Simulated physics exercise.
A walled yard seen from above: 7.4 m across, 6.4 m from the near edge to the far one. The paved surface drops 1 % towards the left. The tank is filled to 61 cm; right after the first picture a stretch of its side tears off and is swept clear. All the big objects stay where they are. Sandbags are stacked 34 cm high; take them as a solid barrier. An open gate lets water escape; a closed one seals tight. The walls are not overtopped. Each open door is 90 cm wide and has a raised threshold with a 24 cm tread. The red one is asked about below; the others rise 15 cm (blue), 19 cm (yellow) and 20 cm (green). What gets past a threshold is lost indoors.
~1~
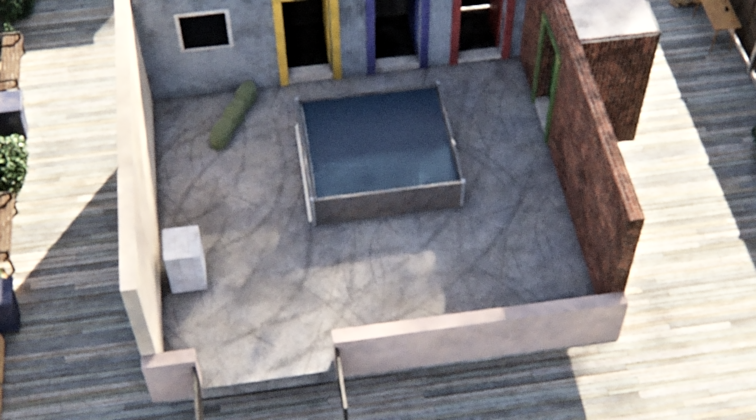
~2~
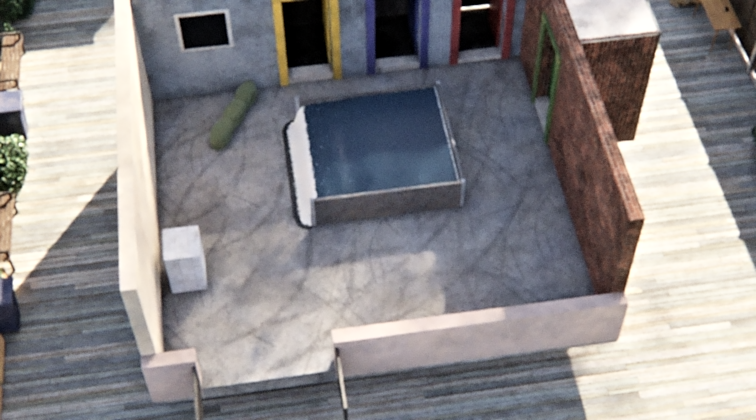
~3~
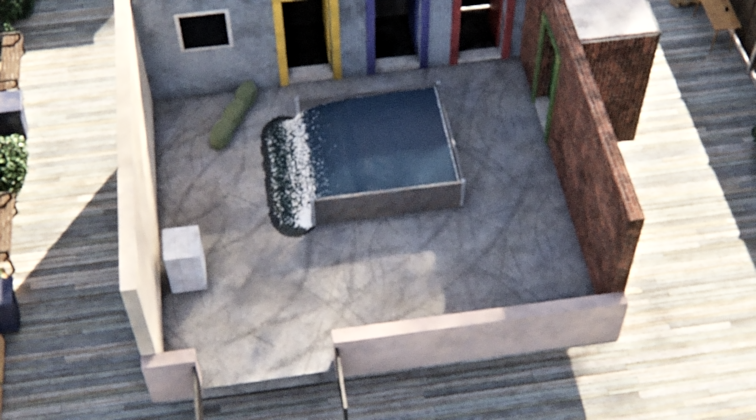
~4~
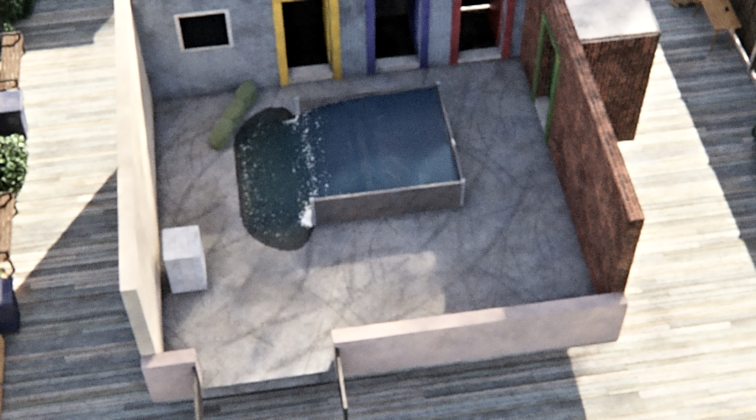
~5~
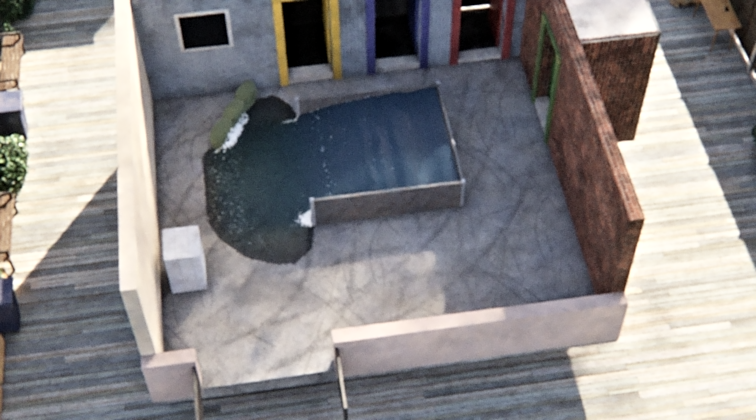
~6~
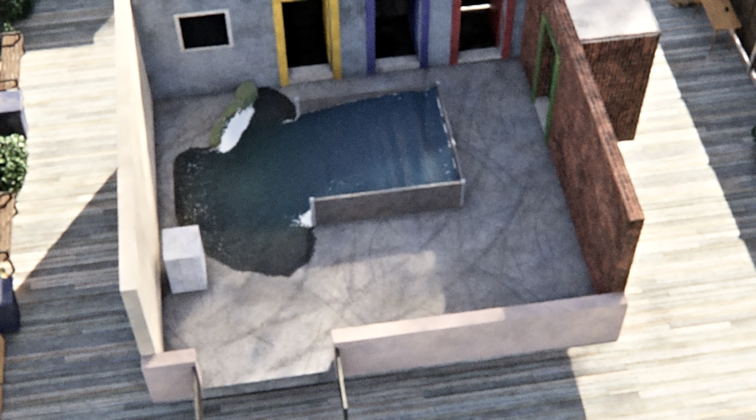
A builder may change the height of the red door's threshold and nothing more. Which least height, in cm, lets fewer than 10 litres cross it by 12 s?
At least 7.5 cm or so.
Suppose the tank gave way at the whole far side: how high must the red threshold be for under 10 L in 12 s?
Then roughly 16 cm.
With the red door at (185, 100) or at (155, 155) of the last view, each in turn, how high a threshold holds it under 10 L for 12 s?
About 31 and 32 cm.
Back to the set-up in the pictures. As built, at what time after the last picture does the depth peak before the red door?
Near 5.5 s.
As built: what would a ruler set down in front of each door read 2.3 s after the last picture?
In cm: Blue 3, red 0, yellow 13, green 0.
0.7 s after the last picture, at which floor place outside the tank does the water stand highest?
Near (167, 193).
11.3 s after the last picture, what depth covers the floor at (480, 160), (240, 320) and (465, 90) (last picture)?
In that order: 4, 3 and 6 cm.
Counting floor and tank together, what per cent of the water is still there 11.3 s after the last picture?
Some 70 per cent remains.
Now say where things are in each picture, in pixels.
The first frame shows still water, 61 cm deep, in the tank at (378, 142); the red door at (482, 24) is dry.
In the second frame, the front is at (303, 222), 0.2 m from the gap at (307, 164); 0.4 m2 of floor is wet, 61 cm left at the back.
In the third frame, the front is at (275, 218), 0.7 m from the gap at (307, 166); 1.7 m2 of floor is wet, 61 cm left at the back.
In the fourth frame, the front is at (244, 204), 1.2 m from the gap at (307, 166); 3.4 m2 of floor is wet, 61 cm left at the back.
In the fifth frame, the gap is at (307, 167), the front 1.8 m out at (216, 223); the back of the tank holds 61 cm.
In the sixth frame, the front is at a hidden place, 2.4 m from the gap at (307, 167); 6.9 m2 of floor is wet, 59 cm left at the back; 4.0 m in a straight line remain to the red door at (482, 24).
Then, 0.7 s after the last picture water covers 25 % of the floor, deepest (48 cm) near (167, 193); it has not reached the red door.
Then, 2.3 s after the last picture water covers 40 % of the floor, deepest (42 cm) near (158, 202); it has not reached the red door.
Then, 11.3 s after the last picture water covers 95 % of the floor, deepest (12 cm) near (510, 332); 6 cm at the red door, 5 litres in over its 9 cm threshold.
At the red door as built, the water peaked near 9 cm, 5.5 s after the last picture.
With a threshold of 6.5 cm, 17 litres would have come in within the 12 s; with 8.5 cm, 7 litres. So under 10 litres takes about 7.5 cm.
